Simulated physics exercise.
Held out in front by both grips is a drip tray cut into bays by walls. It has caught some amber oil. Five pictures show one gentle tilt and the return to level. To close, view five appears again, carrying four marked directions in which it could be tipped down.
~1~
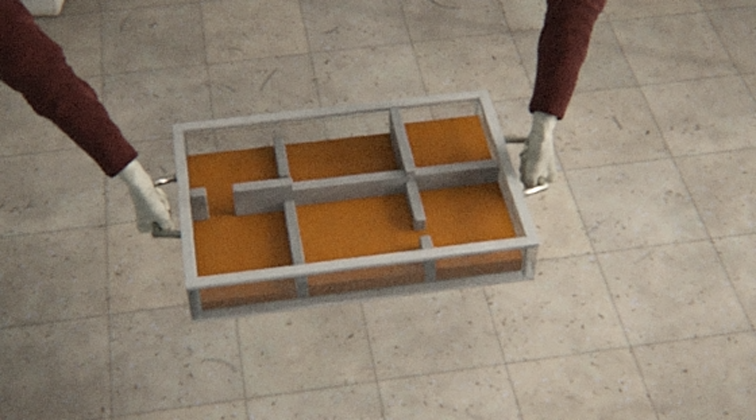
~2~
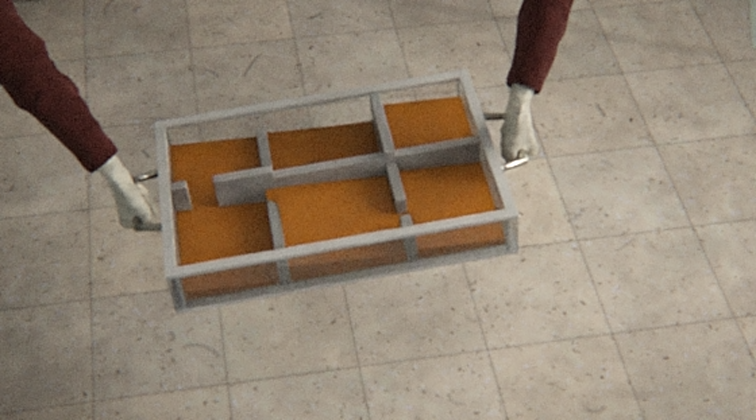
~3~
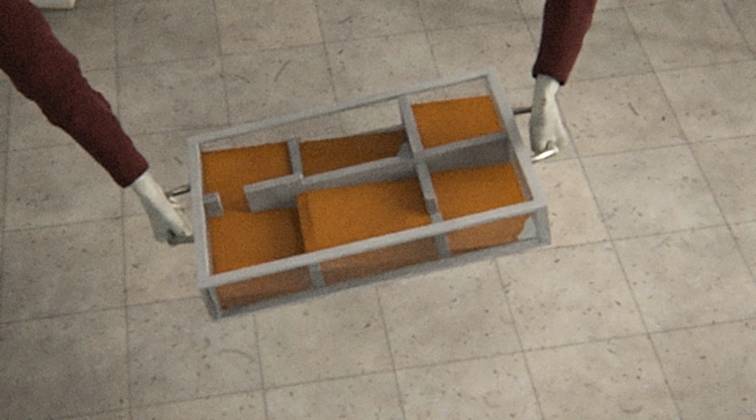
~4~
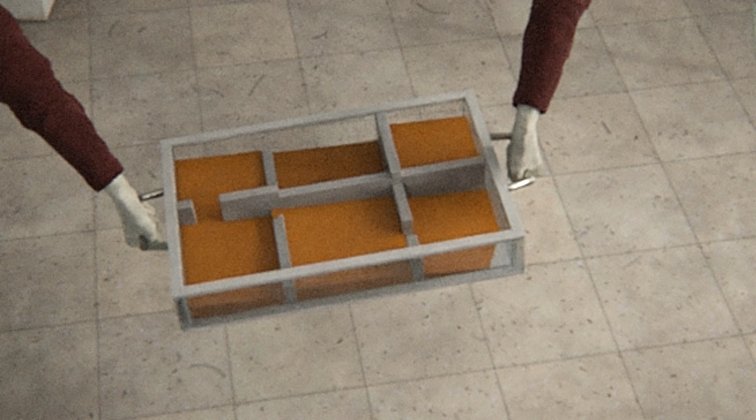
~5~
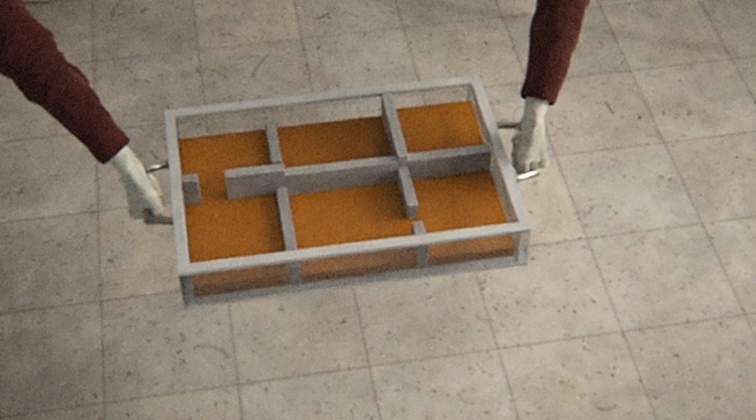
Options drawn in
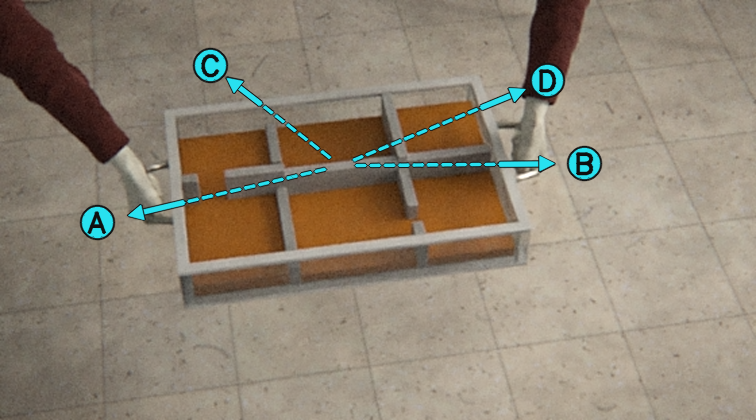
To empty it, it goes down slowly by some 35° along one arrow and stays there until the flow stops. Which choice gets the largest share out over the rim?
Arrow C does it best.
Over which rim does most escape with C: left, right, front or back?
The back rim.
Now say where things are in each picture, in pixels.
The tray is level; deepest in the back right bay, at (445, 149), shallowest in the back middle.
Tipped about 6° down to the back left; liquid runs over the wall between the front left and front middle bays.
Tipped about 9° down to the back left; liquid runs over the wall between the front left and front middle bays.
Tipped about 5° down to the back left; liquid runs over the wall between the front left and front middle bays.
The tray is level; deepest in the back right bay, at (437, 134), shallowest in the front right.
On the marked copy, A ends at (133, 214); B ends at (548, 163); C ends at (231, 81); D ends at (520, 91).
With A, about 41 % stays in the tray, the largest part in the front left bay.
With B, about 43 % stays in the tray, the largest part in the front right bay.
With C, about 27 % stays in the tray, the largest part in the back left bay.
With D, about 36 % stays in the tray, the largest part in the back right bay.
